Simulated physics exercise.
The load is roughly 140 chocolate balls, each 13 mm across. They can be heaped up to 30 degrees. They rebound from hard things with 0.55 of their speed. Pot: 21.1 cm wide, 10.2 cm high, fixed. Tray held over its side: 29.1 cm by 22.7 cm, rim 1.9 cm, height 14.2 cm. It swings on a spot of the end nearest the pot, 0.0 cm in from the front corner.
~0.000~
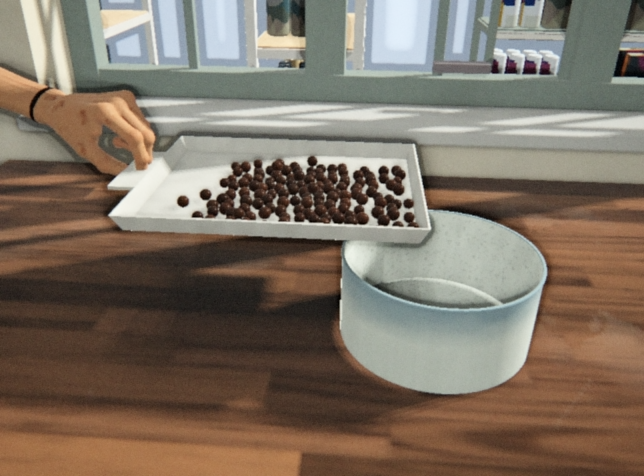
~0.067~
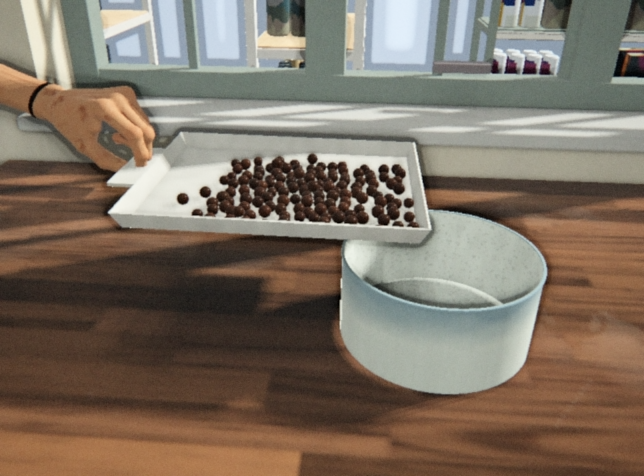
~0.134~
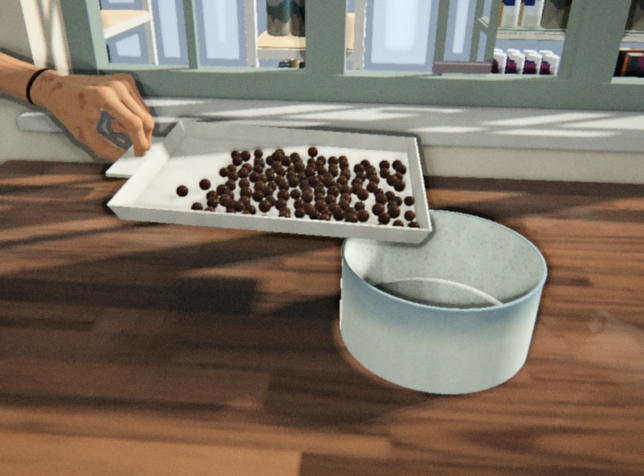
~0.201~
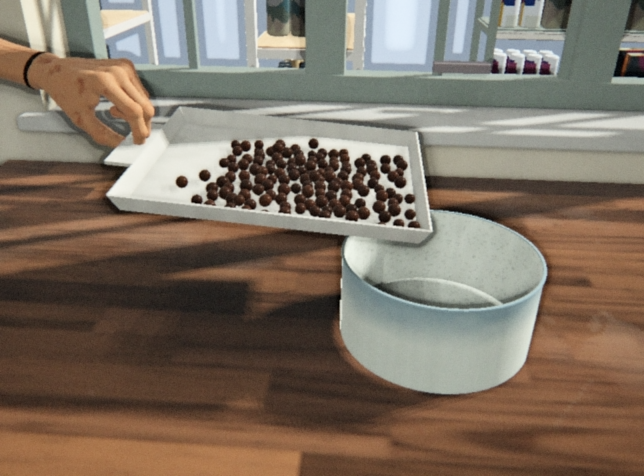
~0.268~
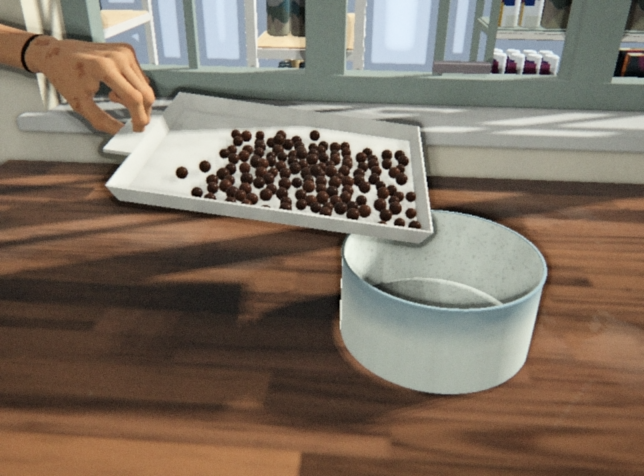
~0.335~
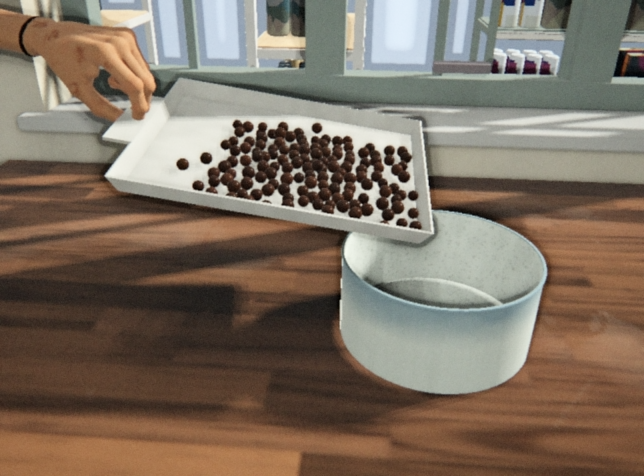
On a dark wooden counter beneath a grey-green window with shelves behind it, the view looks slightly down from a fixed spot. A hand wearing a dark wristband grips the left end of a white tray scattered with dark brown balls, its right end above the rim of a round, pale blue-grey pot. The hand slowly raises the tray's left end, tilting it gently rightward, while the balls barely shift.
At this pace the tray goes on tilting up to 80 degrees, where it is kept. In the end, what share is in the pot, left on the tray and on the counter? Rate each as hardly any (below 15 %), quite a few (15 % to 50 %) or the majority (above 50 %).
I would put it this way: Pot: The majority, left on the tray: Hardly any, counter: Quite a few.
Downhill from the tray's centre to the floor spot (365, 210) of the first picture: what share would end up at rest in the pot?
Roughly 95 per cent.
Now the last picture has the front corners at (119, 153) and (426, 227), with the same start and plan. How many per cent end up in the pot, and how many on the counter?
In the pot: 95 per cent; on the counter: 5 per cent.
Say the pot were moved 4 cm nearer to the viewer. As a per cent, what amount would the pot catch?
In that setup it would come to near 100 per cent.
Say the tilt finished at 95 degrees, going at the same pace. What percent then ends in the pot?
Roughly 70 percent.
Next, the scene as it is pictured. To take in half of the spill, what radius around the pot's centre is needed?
I'd say close to 22 centimetres.
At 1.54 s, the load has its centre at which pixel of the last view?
By then the middle of the load sits around (431, 218).
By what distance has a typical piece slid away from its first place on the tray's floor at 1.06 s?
It has moved some 4 cm from its start.
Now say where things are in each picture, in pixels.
The first picture shows tray tilt 0 degrees, front corners at (120, 212) and (421, 225); middle of the pieces at (305, 193); pot at (441, 253).
The second picture shows tray tilt 1 degrees, front corners at (120, 209) and (421, 225); middle of the pieces at (305, 191).
The third picture shows tray tilt 3 degrees, front corners at (119, 201) and (422, 225), lowest corner right front; middle of the pieces at (305, 186).
The fourth picture shows tray tilt 6 degrees, front corners at (118, 192) and (423, 226), lowest corner right front; middle of the pieces at (305, 180).
The fifth picture shows tray tilt 9 degrees, front corners at (118, 182) and (423, 226), lowest corner right front; middle of the pieces at (306, 174).
The sixth picture shows tray tilt 12 degrees, front corners at (117, 173) and (424, 227), lowest corner right front; middle of the pieces at (308, 168); pot at (441, 253). Its pace works out near 45 degrees a second.
Then, at 1.06 s, tilt 44 degrees; the tray holds 100 %, the pot 0 %.
After 1.54 s, tilt 65 degrees; the tray holds 60 %, the pot 15 %.
After 2.09 s, tilt 80 degrees; the tray holds 0 %, the pot 65 %.
In the end, at 2.9 s, pot 70 %, tray 0 %, counter 30 %.
